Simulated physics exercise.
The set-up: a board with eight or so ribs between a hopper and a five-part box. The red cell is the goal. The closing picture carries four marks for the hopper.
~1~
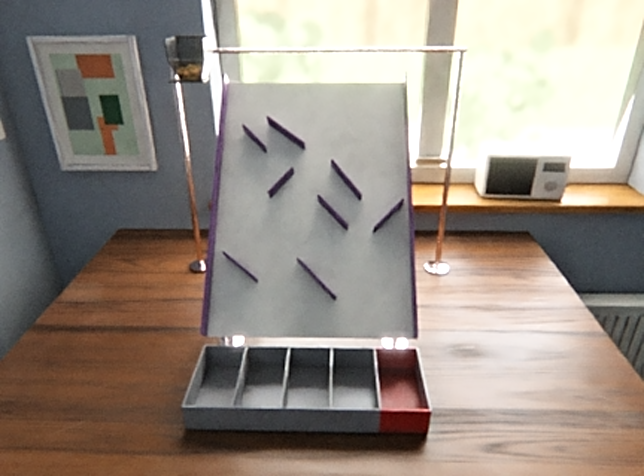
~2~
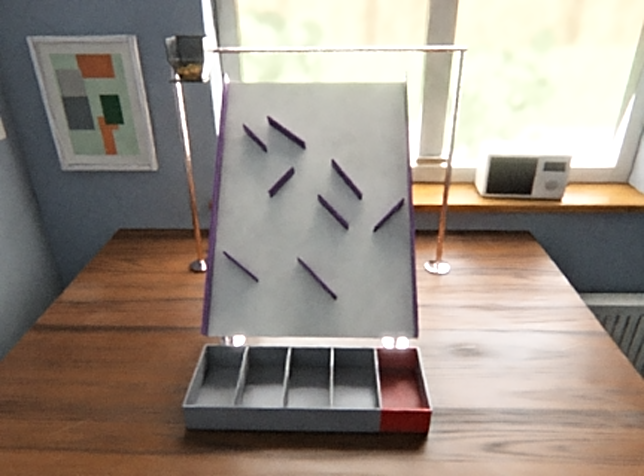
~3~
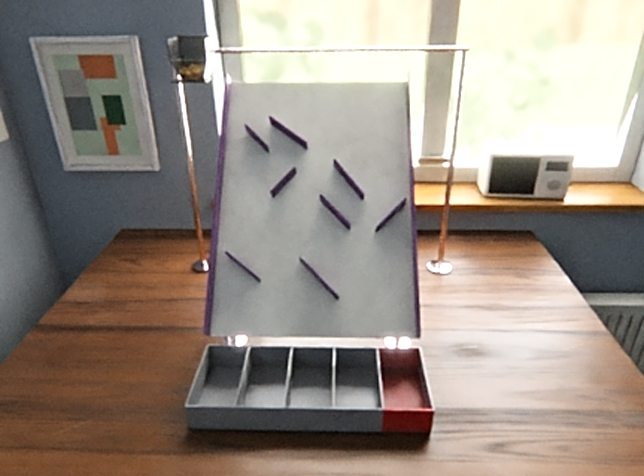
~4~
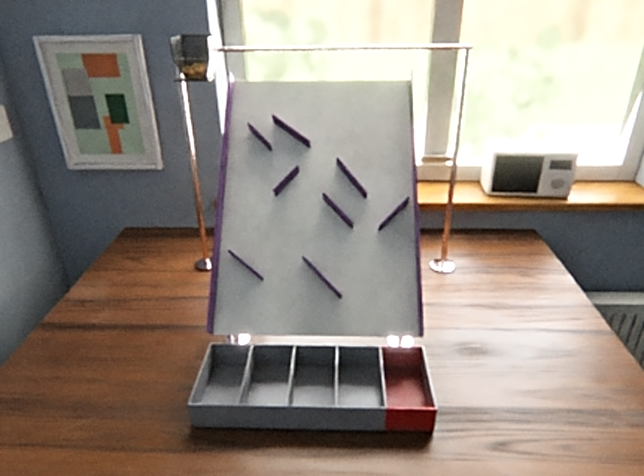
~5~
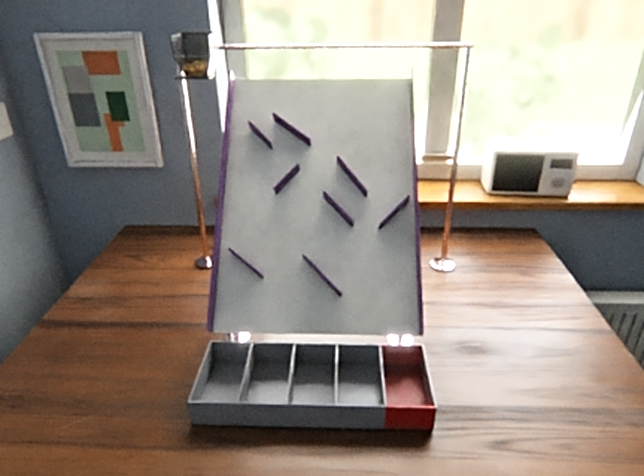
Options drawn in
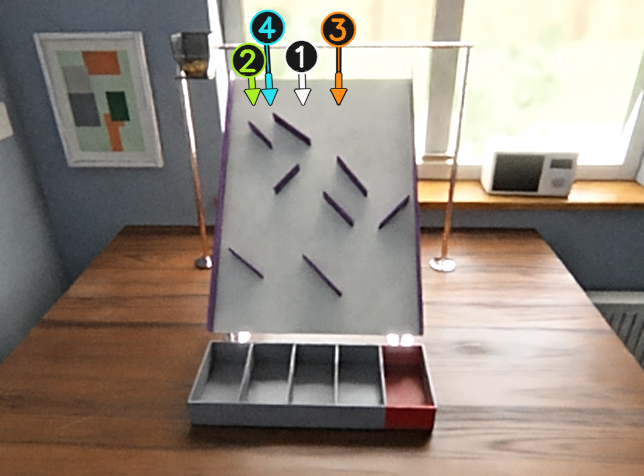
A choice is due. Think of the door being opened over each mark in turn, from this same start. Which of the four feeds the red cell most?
The best mark is 1.
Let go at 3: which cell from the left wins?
The fourth from the left.
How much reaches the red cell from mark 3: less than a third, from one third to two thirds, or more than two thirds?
Less than a third.
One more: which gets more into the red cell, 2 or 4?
4.
On the marked copy, mark 1 meets the board at (302, 99); mark 2 meets the board at (253, 99); mark 3 meets the board at (338, 98); mark 4 meets the board at (270, 99).
Choosing 1, most in the red cell, about a quarter in other cells, a stray few outside the box.
Choosing 2, a small part in the red cell, most in other cells, a small part outside the box.
Choosing 3, a stray few in the red cell, nearly all in other cells, a small part outside the box.
Choosing 4, about a quarter in the red cell, about two thirds in other cells, a stray few held on the board, a small part outside the box.
